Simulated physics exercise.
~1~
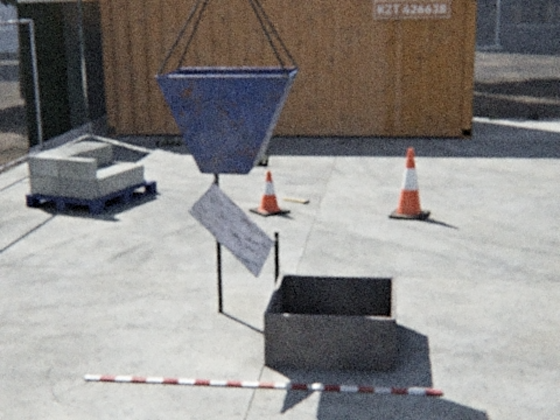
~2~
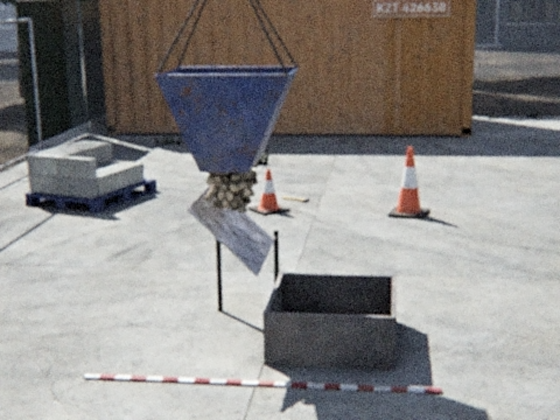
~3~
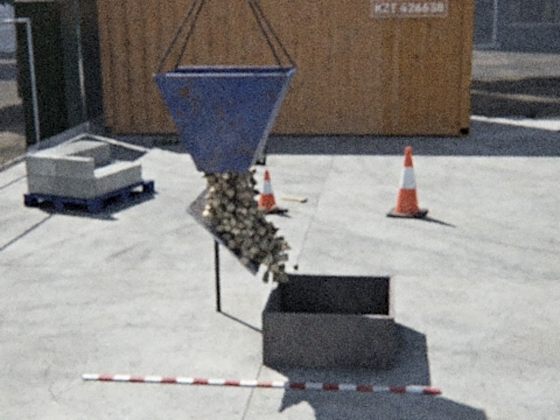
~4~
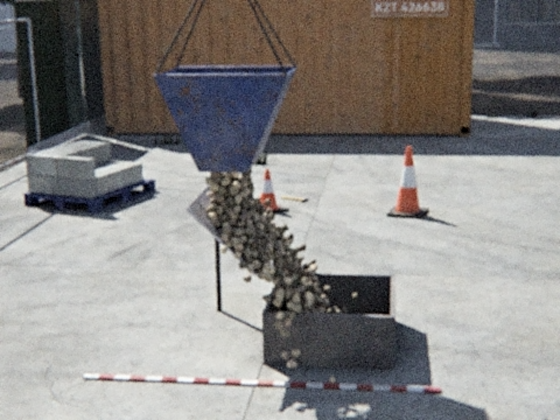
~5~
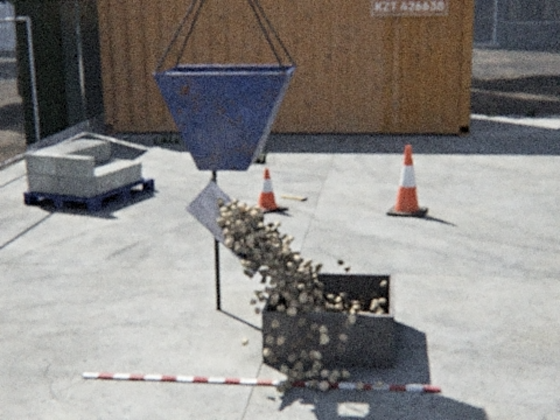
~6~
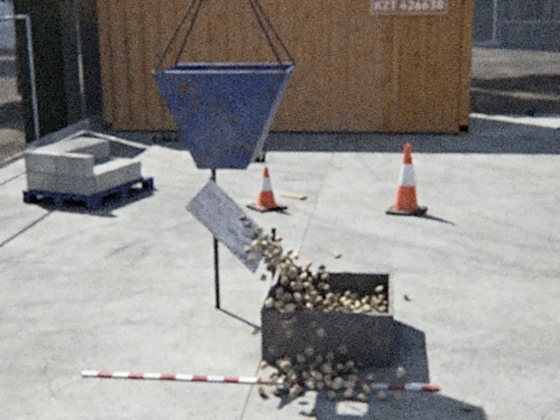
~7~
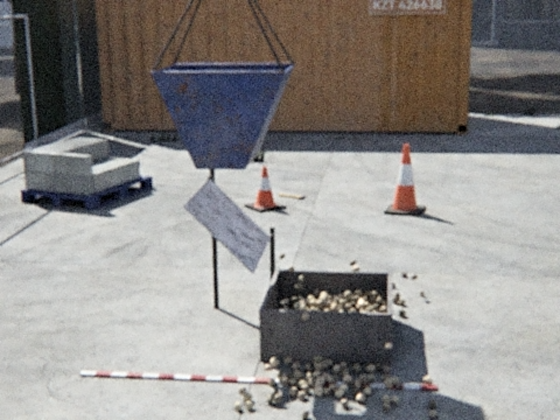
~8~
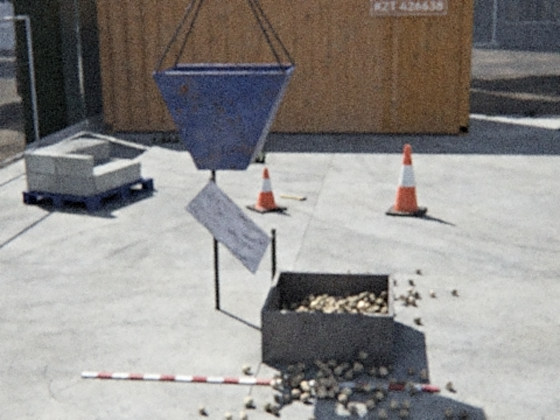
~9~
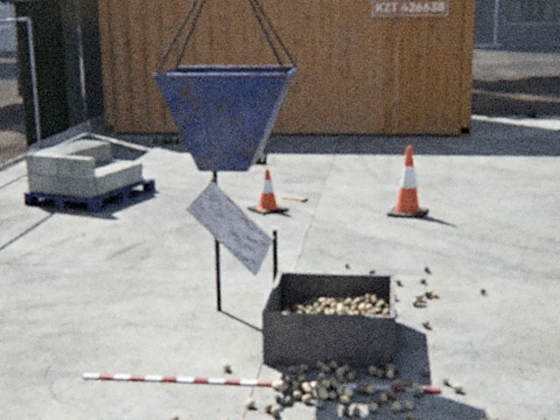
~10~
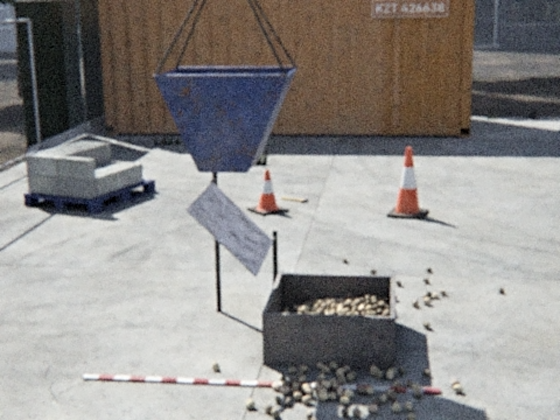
On a sunlit concrete yard, rounded stones drop from a hanging blue skip onto a tilted steel plate and slide down rightward into an open grey bin, some spilling over; most end up in the bin, with the rest scattered in front and to the right.
